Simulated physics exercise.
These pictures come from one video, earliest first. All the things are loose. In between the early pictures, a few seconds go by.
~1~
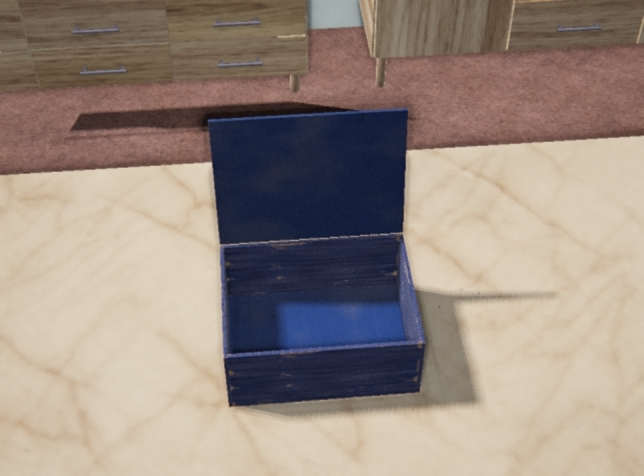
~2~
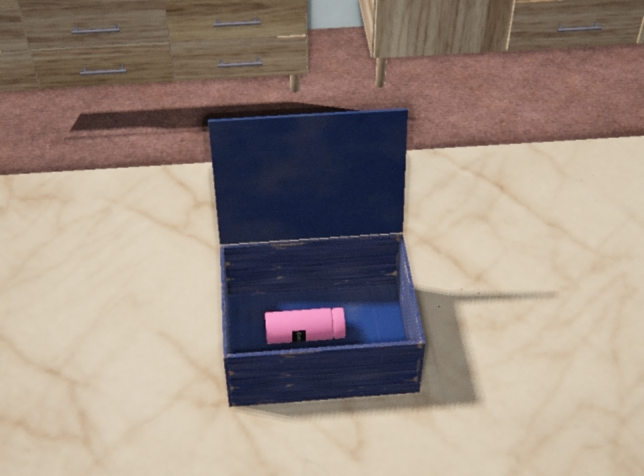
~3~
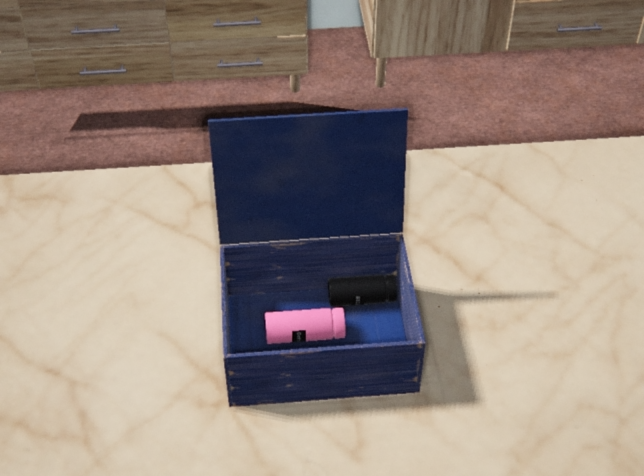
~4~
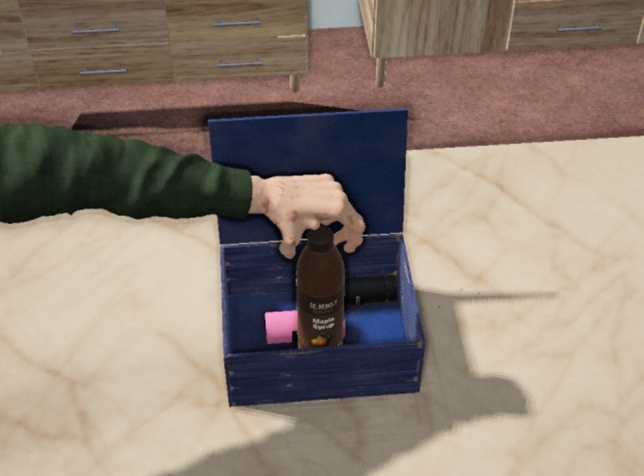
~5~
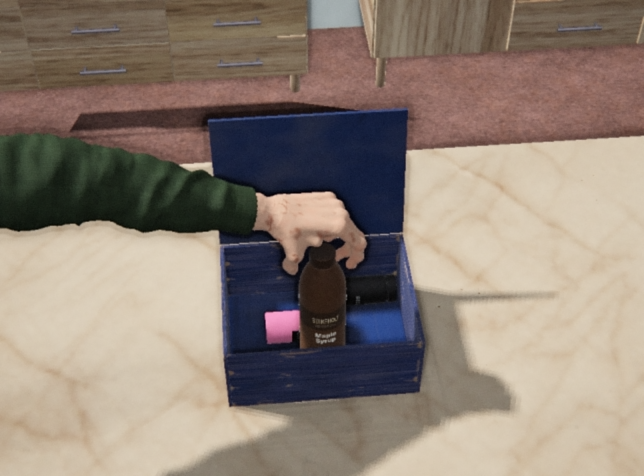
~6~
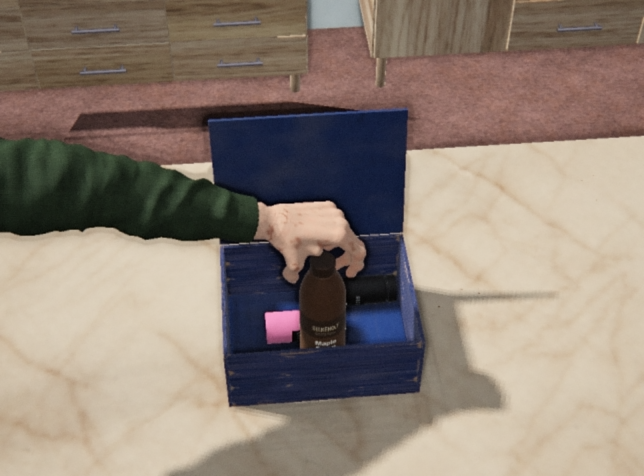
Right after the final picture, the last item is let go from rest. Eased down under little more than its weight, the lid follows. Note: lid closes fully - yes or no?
No.
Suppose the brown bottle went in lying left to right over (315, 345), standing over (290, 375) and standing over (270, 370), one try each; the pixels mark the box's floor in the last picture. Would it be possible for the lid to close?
In order: Lid shuts, lid stays open, lid stays open.
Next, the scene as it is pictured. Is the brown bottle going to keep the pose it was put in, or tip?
In the end, it keeps its orientation.
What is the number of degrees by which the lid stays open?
Lid angle from rim - close to 40°.
Then, 1.10 s later than the last frame, lid starting down.
Then, 1.50 s later than the last frame, lid 66° above the rim.
Then, 1.70 s later than the last frame, lid 48° above the rim.
Then, 3.20 s later than the last frame, lid 42° above the rim.
When it is over, lid 42° above the rim; all 3 as before. End places, in pixels of the last picture, brown bottle near (323, 320).
